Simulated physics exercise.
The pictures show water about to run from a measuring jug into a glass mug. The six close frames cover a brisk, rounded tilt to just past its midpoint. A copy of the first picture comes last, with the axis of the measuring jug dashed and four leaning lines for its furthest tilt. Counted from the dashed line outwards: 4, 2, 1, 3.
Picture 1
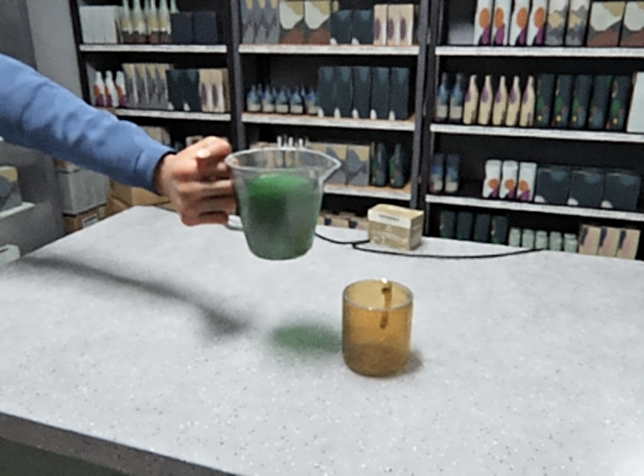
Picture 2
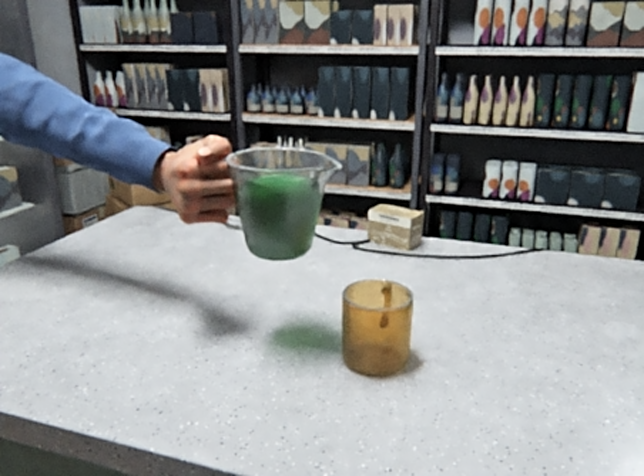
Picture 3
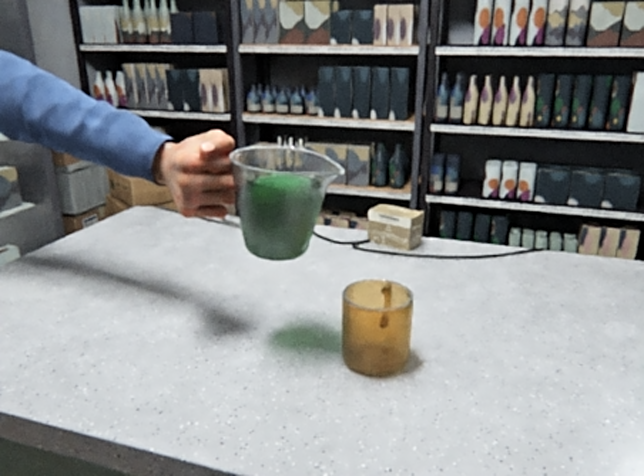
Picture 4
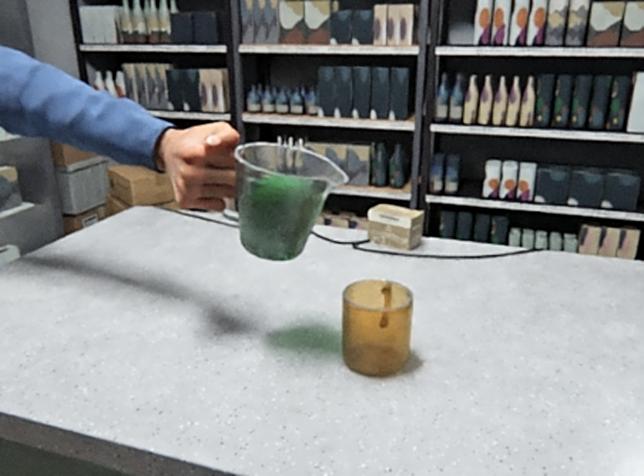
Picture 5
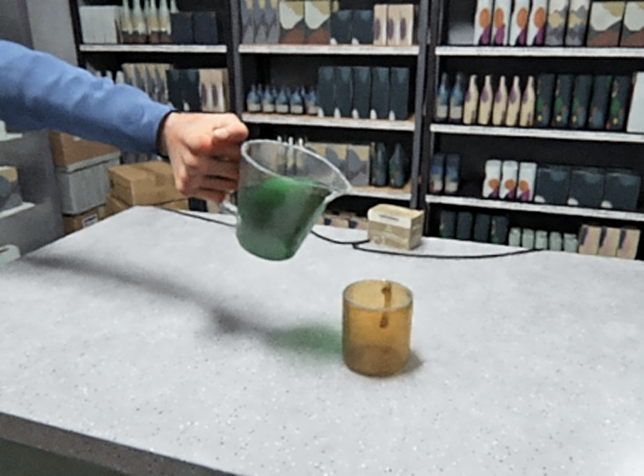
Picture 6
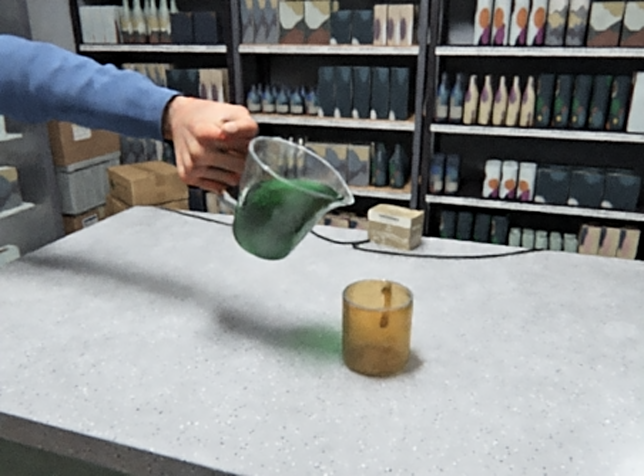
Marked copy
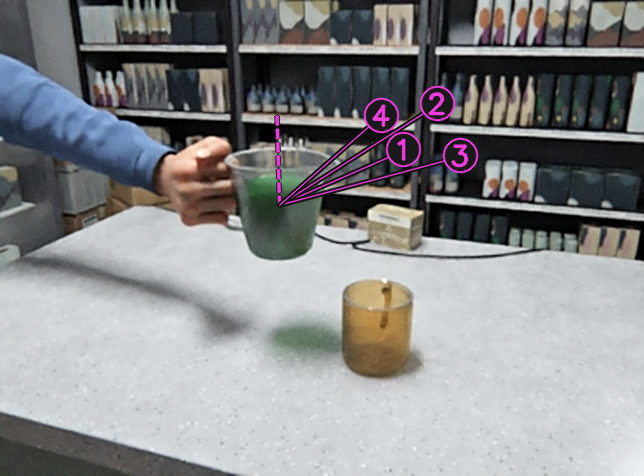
A hand in a blue sleeve held a clear measuring jug of green liquid above a pale counter, beside an amber glass mug, then gradually tilted it to the right without any liquid leaving.
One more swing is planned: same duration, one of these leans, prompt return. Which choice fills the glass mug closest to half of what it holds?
Choose 2.
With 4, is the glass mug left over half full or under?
Under.
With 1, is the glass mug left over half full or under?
Over.
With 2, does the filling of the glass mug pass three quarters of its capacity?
No, less.
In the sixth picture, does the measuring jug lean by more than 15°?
Yes.
In magenta, 1 at (388, 157); 2 at (423, 113); 3 at (444, 161); 4 at (369, 126).
Choosing 1, the glass mug ends with about 72 % of what it can hold.
Choosing 2, the glass mug ends with about 52 % of what it can hold.
Choosing 3, the glass mug ends with about 91 % of what it can hold.
Choosing 4, the glass mug ends with about 33 % of what it can hold.
